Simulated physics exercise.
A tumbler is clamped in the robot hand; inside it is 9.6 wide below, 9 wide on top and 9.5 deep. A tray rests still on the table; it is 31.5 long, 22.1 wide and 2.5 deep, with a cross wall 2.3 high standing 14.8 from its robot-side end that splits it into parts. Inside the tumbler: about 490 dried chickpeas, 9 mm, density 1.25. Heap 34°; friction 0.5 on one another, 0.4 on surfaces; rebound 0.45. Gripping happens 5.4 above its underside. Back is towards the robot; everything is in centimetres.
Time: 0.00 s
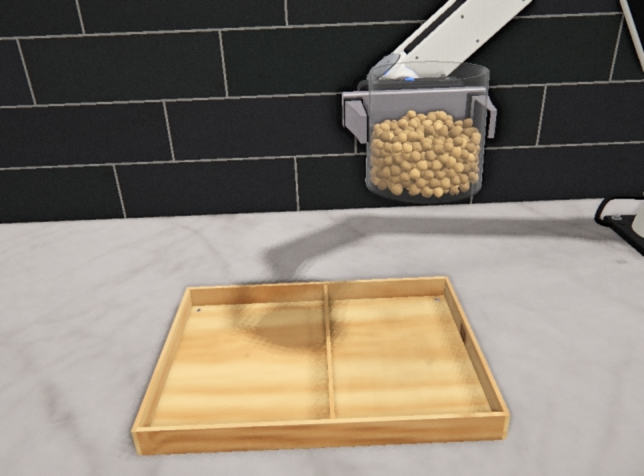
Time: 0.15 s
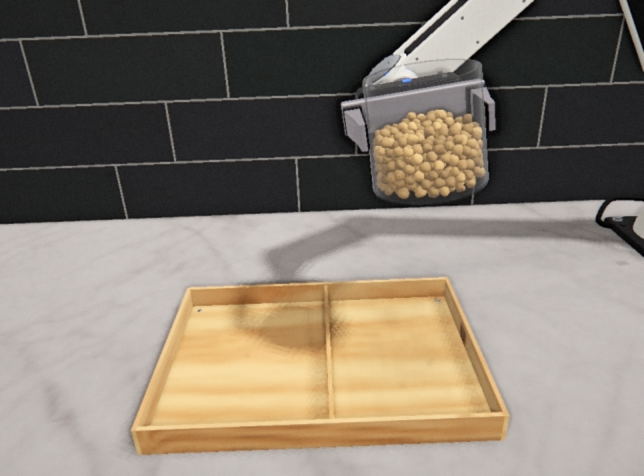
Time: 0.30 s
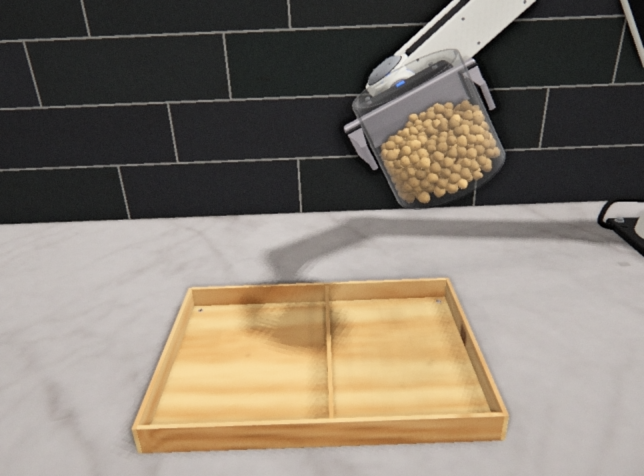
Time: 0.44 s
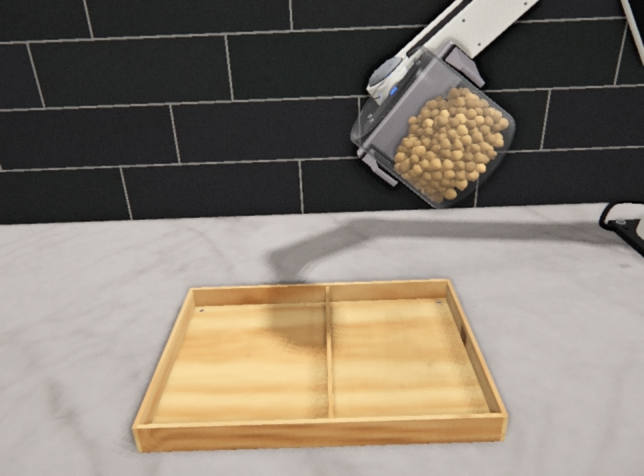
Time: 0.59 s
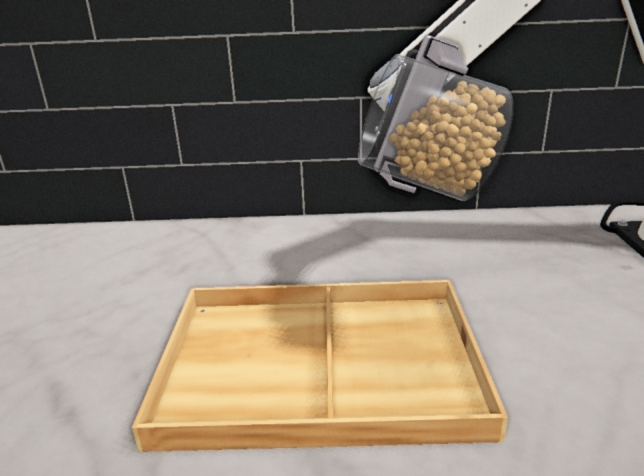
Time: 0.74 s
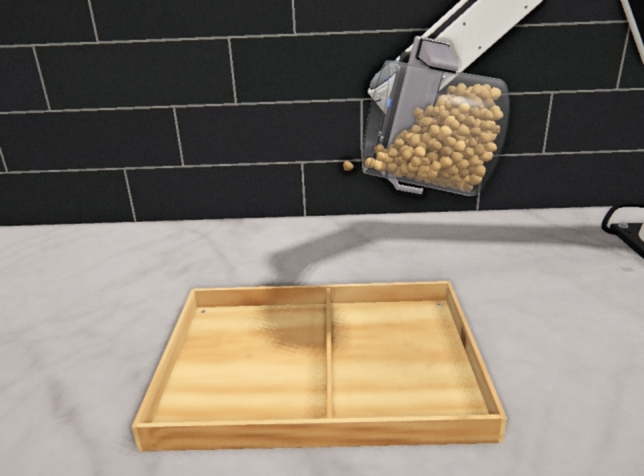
A clear container of chickpeas, held by a white robot arm above a divided wooden tray, tilted steadily to the left until the chickpeas slid toward its mouth and one dropped out.
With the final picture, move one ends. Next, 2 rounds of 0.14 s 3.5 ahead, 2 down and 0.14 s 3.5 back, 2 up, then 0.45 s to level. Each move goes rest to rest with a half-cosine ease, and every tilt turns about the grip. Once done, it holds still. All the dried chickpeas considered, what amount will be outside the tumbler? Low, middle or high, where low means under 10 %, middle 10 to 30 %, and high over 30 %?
Middle, 10 to 30 %.
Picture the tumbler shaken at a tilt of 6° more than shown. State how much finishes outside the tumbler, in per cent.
Close to 30 in a hundred, I'd say.
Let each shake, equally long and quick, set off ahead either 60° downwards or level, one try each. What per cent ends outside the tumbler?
Roughly 0 per cent, then 35 per cent.
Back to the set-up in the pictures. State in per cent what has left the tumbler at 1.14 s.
10 %.
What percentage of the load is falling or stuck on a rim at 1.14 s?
About 4 %.
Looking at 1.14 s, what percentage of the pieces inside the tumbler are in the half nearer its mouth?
Around 35 per cent of it.
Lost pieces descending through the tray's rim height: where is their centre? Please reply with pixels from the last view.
Estimated centre around (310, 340) in pixels.
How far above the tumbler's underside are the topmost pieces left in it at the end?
Roughly 7.5 cm.
By 1.14 s, tilted 77° forward, highest piece 24 above the table; 456 in the tumbler, 13 in the far-side part, 6 in the robot-side part, 19 in flight or on a rim.
By 1.55 s, tilted 32° forward, highest piece 27 above the table; 416 in the tumbler, 49 in the far-side part, 29 in the robot-side part.
By 1.95 s, level, highest piece 27 above the table; 416 in the tumbler, 49 in the far-side part, 29 in the robot-side part.
By 3.00 s, level, highest piece 27 above the table; 416 in the tumbler, 49 in the far-side part, 29 in the robot-side part.
Final count, 416 in the tumbler, 49 in the far-side part, 29 in the robot-side part. That is 16 % outside the tumbler.
